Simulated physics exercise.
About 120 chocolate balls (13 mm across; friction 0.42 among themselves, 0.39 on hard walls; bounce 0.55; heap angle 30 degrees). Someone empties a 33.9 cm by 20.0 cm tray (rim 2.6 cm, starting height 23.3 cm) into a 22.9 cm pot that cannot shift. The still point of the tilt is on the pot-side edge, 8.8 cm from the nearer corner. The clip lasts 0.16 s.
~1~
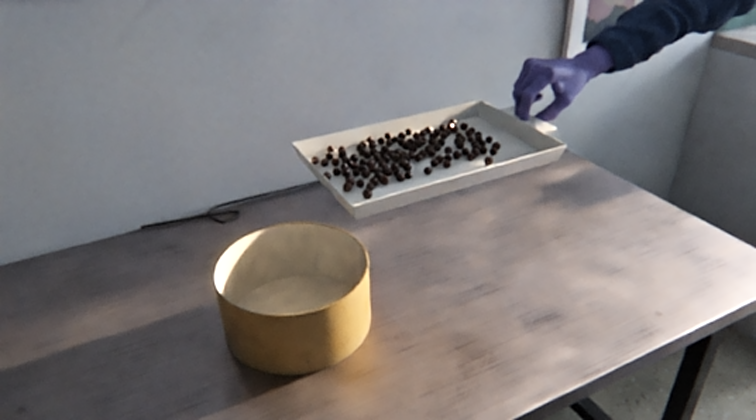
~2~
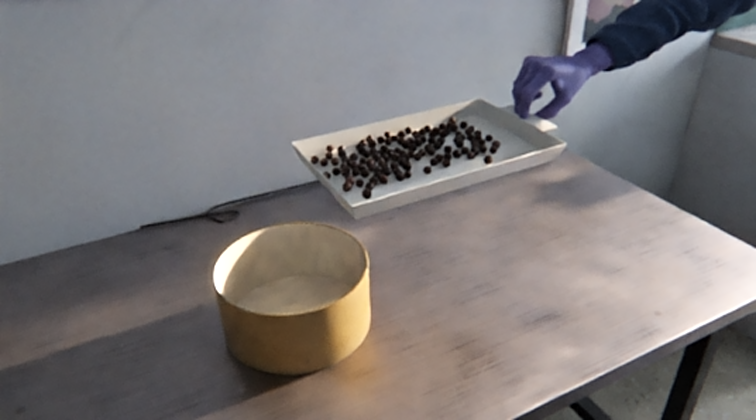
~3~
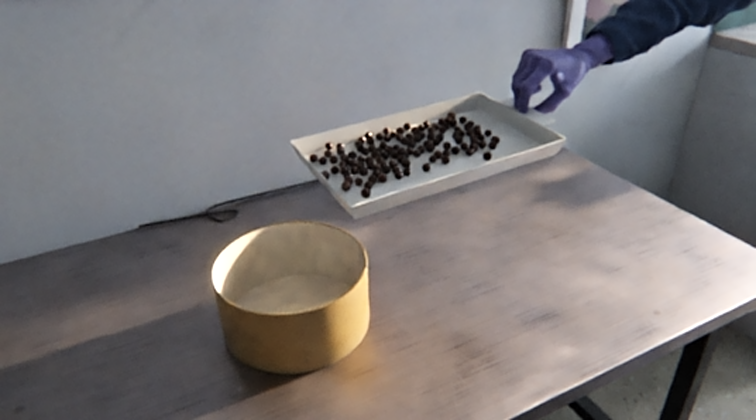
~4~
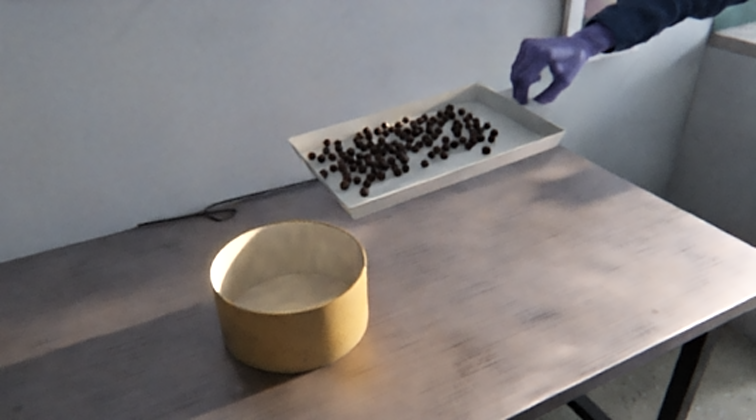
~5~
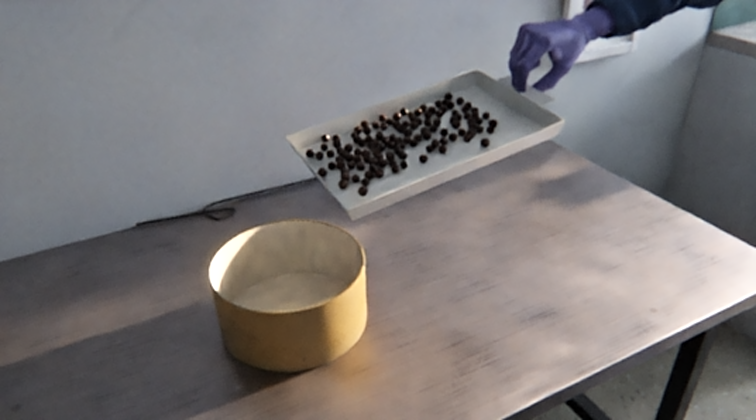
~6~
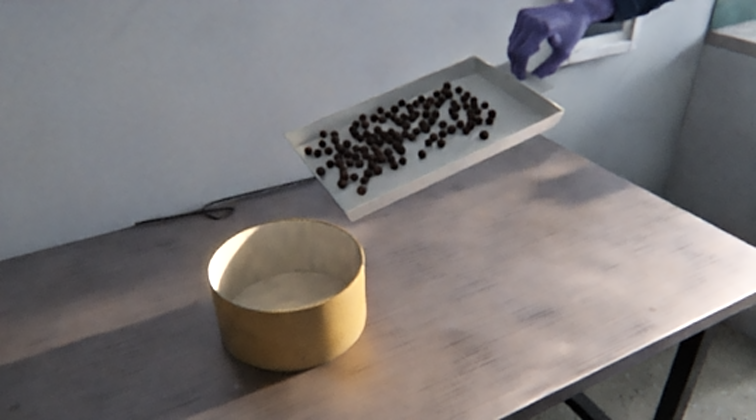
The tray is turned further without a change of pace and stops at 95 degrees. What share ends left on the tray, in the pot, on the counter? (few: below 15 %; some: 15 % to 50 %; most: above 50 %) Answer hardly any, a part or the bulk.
Tray hardly any, pot a part, counter the bulk.
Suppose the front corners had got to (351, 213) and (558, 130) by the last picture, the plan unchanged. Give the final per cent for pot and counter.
Pot 20, counter 80.
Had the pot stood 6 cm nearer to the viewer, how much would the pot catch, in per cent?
It would be near 100 per cent.
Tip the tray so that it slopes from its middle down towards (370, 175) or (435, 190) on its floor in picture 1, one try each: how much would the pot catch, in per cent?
About 90 and 20 per cent.
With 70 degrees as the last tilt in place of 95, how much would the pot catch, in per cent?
In that case some 25 per cent.
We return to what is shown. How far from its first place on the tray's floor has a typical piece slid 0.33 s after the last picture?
About 9 cm.
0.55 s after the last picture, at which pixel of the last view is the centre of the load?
At about (340, 222).
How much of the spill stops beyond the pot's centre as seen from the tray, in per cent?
Some 60 per cent.
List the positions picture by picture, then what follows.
In the first picture, tray tilt 0 degrees, front corners at (355, 201) and (560, 144); middle of the pieces at (411, 155); pot at (292, 264).
In the second picture, tray tilt 1 degrees, front corners at (355, 202) and (559, 143); middle of the pieces at (411, 154).
In the third picture, tray tilt 2 degrees, front corners at (354, 202) and (559, 138); middle of the pieces at (410, 151).
In the fourth picture, tray tilt 5 degrees, front corners at (352, 203) and (558, 130), lowest corner left front; middle of the pieces at (408, 146).
In the fifth picture, tray tilt 9 degrees, front corners at (350, 204) and (557, 120), lowest corner left front; middle of the pieces at (407, 140).
In the sixth picture, tray tilt 13 degrees, front corners at (349, 206) and (557, 110), lowest corner left front; middle of the pieces at (405, 134); pot at (287, 260).
Then, 0.33 s after the last picture, tilt 53 degrees; the tray holds 100 %, the pot 0 %.
Then, 0.55 s after the last picture, tilt 80 degrees; the tray holds 70 %, the pot 0 %.
Then, 0.88 s after the last picture, tilt 95 degrees; the tray holds 0 %, the pot 35 %.
In the end, tray 0 %, pot 35 %, counter 65 %.
